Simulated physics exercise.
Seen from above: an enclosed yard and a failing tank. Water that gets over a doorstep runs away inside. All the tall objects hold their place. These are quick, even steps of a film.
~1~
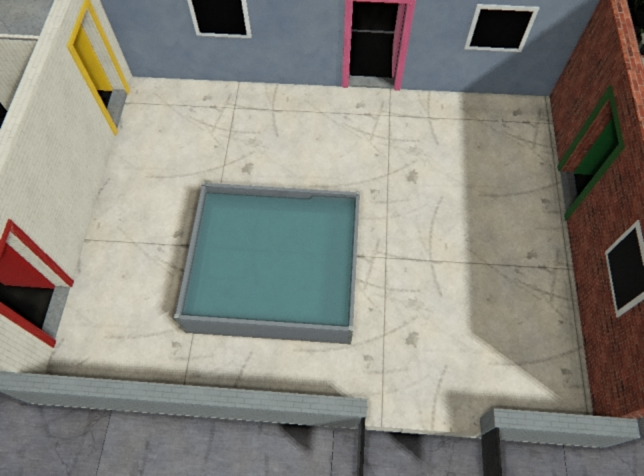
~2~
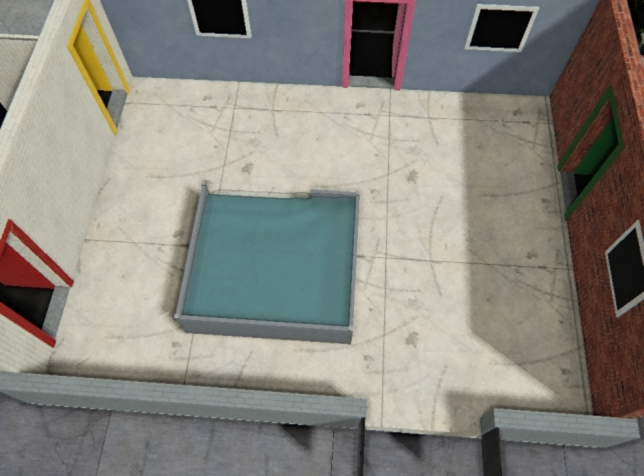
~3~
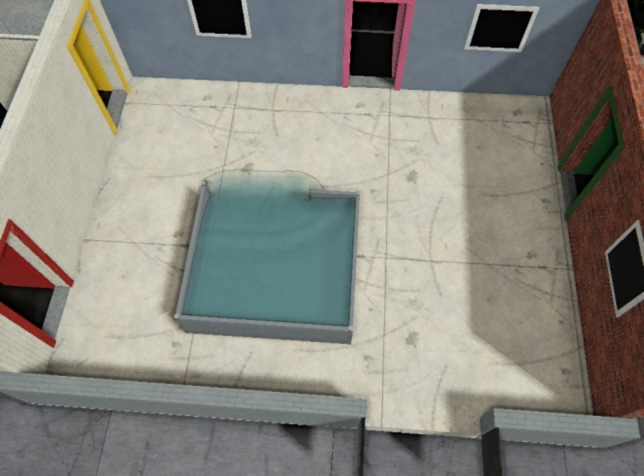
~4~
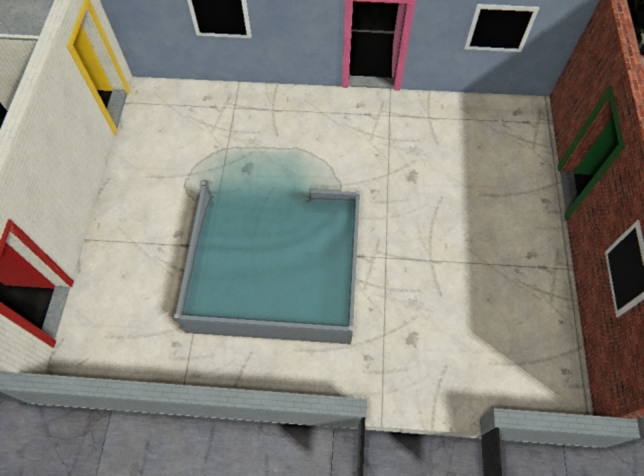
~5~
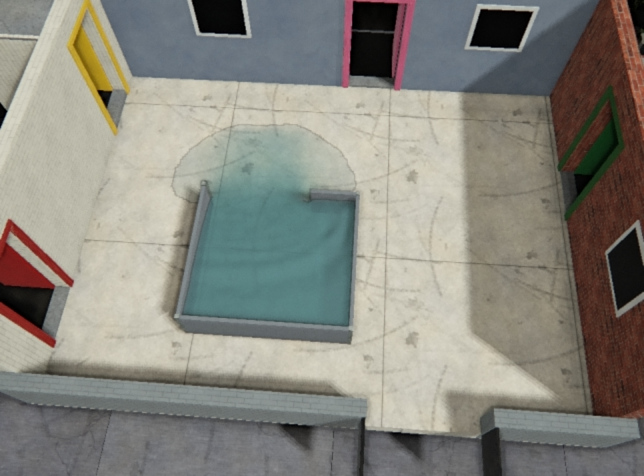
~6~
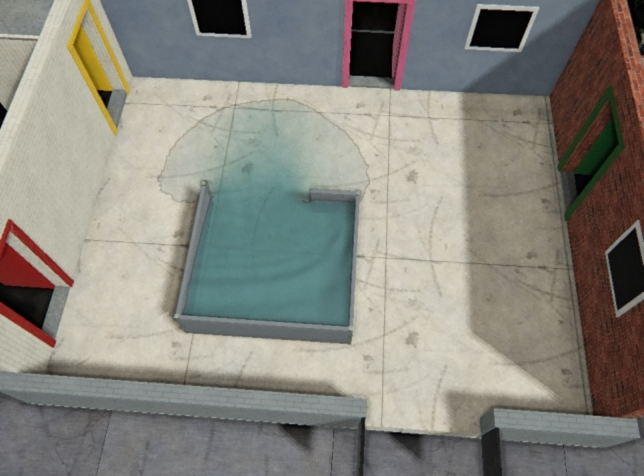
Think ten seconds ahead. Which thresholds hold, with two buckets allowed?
One by one: The green door lets in a lot; the yellow door lets in a lot; the red door lets in a lot; the pink door lets in a lot.
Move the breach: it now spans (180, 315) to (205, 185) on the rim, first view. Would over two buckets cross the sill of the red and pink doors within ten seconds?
In short: Red door goes over; pink door takes less.
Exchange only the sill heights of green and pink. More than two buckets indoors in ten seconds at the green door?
My reading: The green one holds.
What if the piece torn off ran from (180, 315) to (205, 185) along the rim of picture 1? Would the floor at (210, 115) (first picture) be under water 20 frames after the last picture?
At that place: Awash.
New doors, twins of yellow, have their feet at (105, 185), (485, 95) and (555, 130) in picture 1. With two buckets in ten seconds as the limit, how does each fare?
As listed: Holds, lets less in, lets less in.
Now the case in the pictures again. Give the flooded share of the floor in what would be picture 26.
I make it 40 per cent.
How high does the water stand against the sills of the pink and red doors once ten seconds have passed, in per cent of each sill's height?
Roughly 60 per cent, then 280 per cent.
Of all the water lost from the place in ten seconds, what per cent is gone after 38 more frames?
About 65 per cent.
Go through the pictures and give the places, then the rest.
The first picture shows still water in the open tank at (273, 254).
In the second picture, the front is at a hidden place, out from the gap on the open tank's far side.
In the third picture, the front is at a hidden place, out from the gap on the open tank's far side.
In the fourth picture, water pours out on the open tank's far side and has run to (205, 164).
In the fifth picture, water pours out on the open tank's far side and has run to (238, 129).
In the sixth picture, the front is at (288, 104), out from the gap on the open tank's far side.
A moment on, water covers 25 % of the floor; the green door not reached, the yellow door not reached, the red door not reached, the pink door wet at the sill, nothing in.
Next, water covers 25 % of the floor; the green door not reached, the yellow door wet at the sill, nothing in, the red door not reached, the pink door under two buckets in.
Then, water covers 40 % of the floor; the green door not reached, the yellow door over two buckets in, the red door not reached, the pink door over two buckets in.
Later, water covers 75 % of the floor; the green door under two buckets in, the yellow door far over two buckets in, the red door wet at the sill, nothing in, the pink door over two buckets in.
In the end, water covers 100 % of the floor; the green door over two buckets in, the yellow door far over two buckets in, the red door over two buckets in, the pink door over two buckets in.
